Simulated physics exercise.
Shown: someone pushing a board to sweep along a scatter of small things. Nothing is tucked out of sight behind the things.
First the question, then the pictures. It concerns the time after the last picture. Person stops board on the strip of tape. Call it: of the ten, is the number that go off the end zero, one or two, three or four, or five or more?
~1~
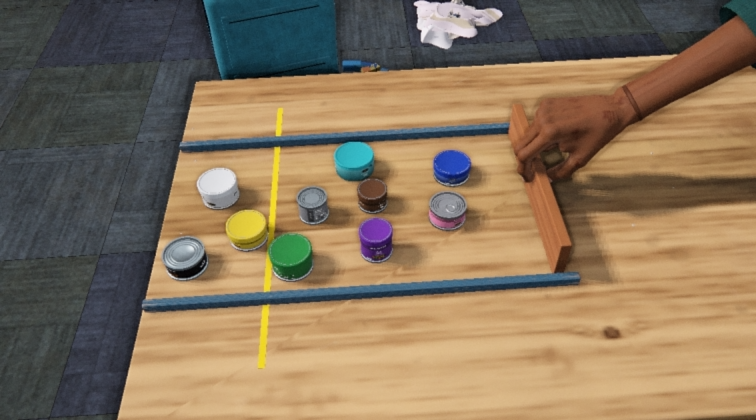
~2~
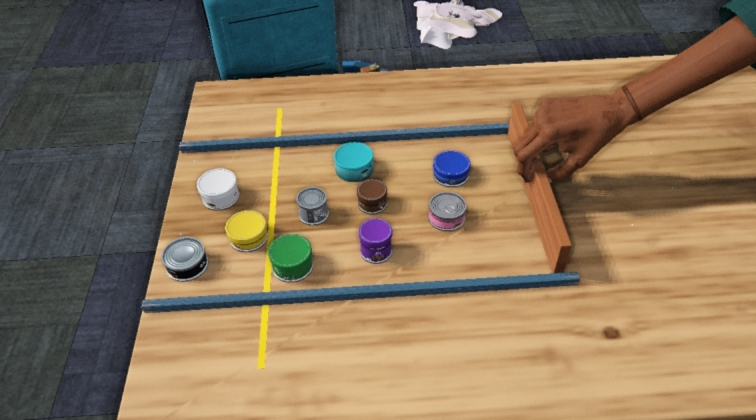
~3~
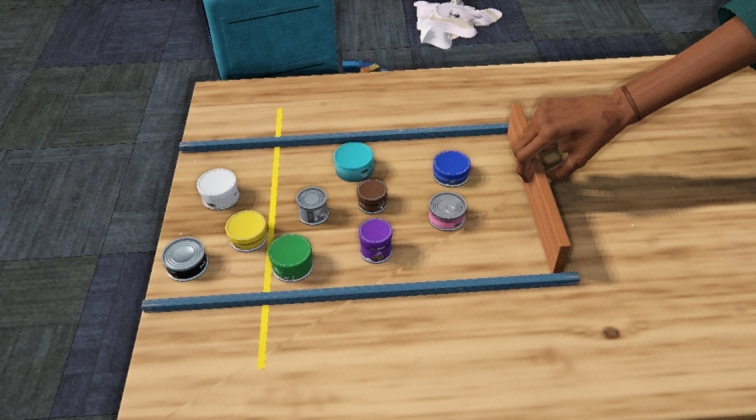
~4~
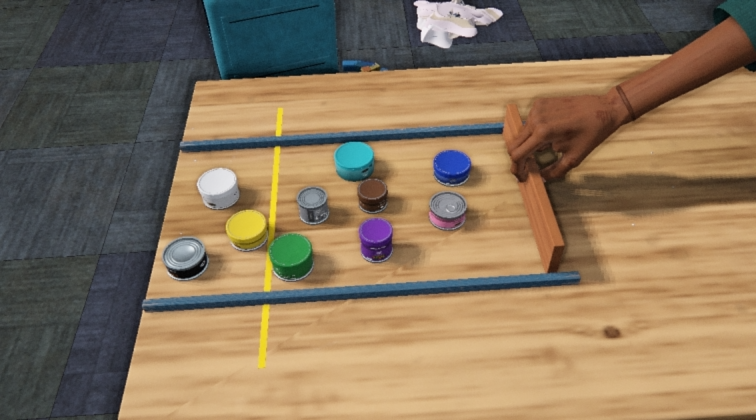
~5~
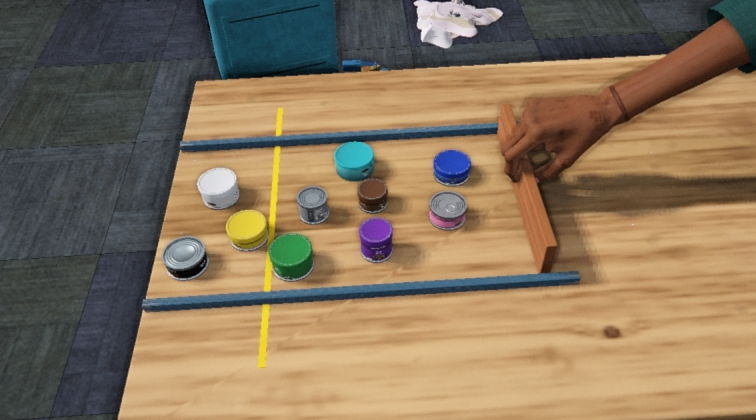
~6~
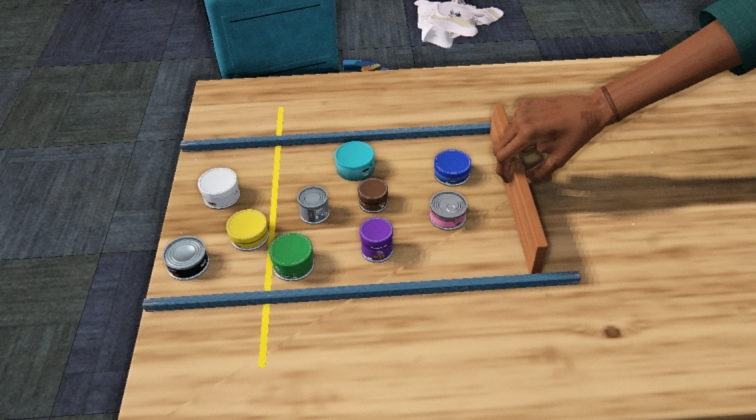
Zero go off.
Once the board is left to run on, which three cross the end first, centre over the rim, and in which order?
Those would be the black tin, the white tin and the yellow tin, in that order.
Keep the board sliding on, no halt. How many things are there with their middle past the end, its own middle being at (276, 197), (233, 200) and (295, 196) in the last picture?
0, 1 and 0.
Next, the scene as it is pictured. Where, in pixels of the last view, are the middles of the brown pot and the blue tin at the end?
The brown pot comes to rest at (258, 202), and the blue tin comes to rest at (256, 180).
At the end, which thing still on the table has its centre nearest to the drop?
That'd be the black tin, foremost of the lot.
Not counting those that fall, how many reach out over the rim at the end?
Count: 0.
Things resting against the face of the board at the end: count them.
The count in contact is 5.
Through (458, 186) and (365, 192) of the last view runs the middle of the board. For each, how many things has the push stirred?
Respectively 2 and 5.
Soon after, none off yet; black tin at rest near (186, 258); white tin at rest near (220, 189); yellow tin at rest near (248, 230).
In the end, the number that fall off is zero.
